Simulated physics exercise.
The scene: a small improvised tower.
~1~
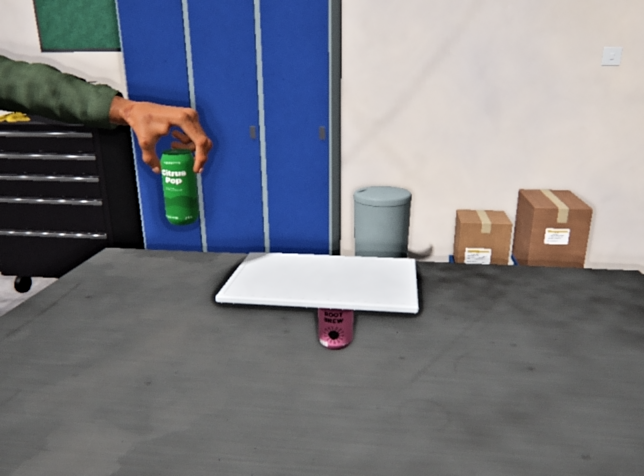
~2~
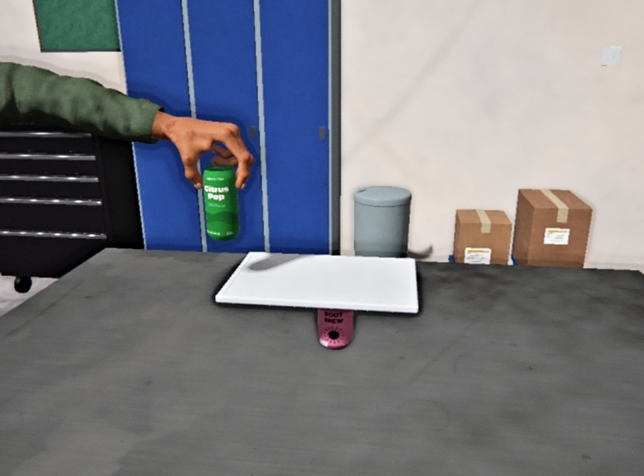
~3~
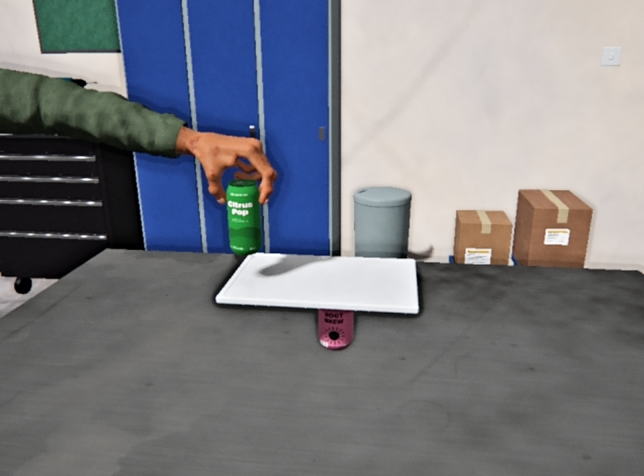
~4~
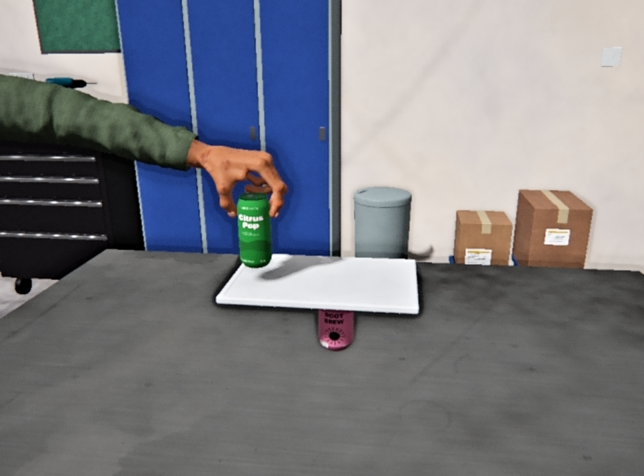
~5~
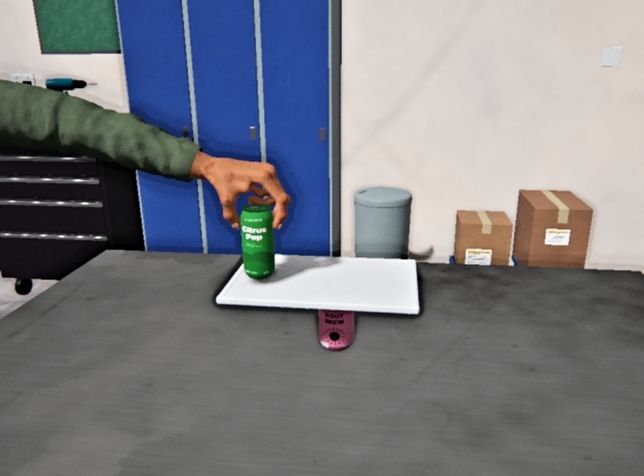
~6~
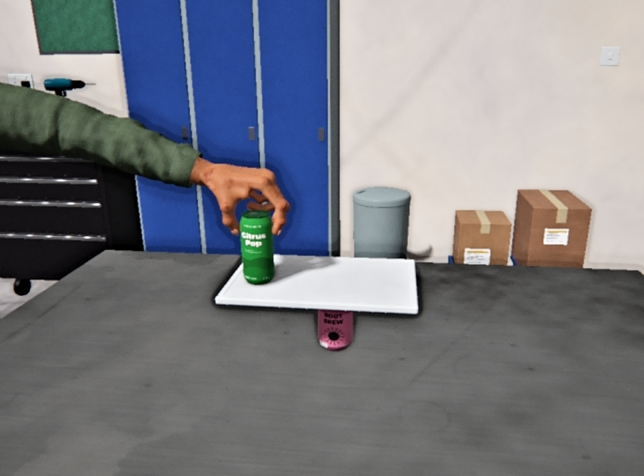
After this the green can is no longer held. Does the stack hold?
It loses its balance.
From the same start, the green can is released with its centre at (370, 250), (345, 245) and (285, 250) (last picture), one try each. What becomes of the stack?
In the first case it holds; in the second case it keeps its balance; in the third case it gives way.
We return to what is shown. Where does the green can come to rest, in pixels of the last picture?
Near (210, 332).
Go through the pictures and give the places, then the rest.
The first frame shows still above its spot; green can (180, 187); white lid (323, 279).
The second frame shows still above its spot; green can (222, 203); white lid (323, 279).
The third frame shows still above its spot; green can (245, 217); white lid (324, 279).
The fourth frame shows still above its spot; green can (255, 231); white lid (324, 280).
The fifth frame shows still above its spot; green can (259, 242); white lid (324, 280).
The sixth frame shows in place under the hand; green can (258, 248); white lid (323, 280).
Then, 0.30 s after the last picture, green can now fallen; white lid tipped 41° from how it was.
Then, 0.40 s after the last picture, white lid tipped 57° from how it was.
At rest, fallen, green can; tipped over in the stack, white lid; pink can in place. Seen from the same camera at the end, green can near (210, 332). The stack comes apart.
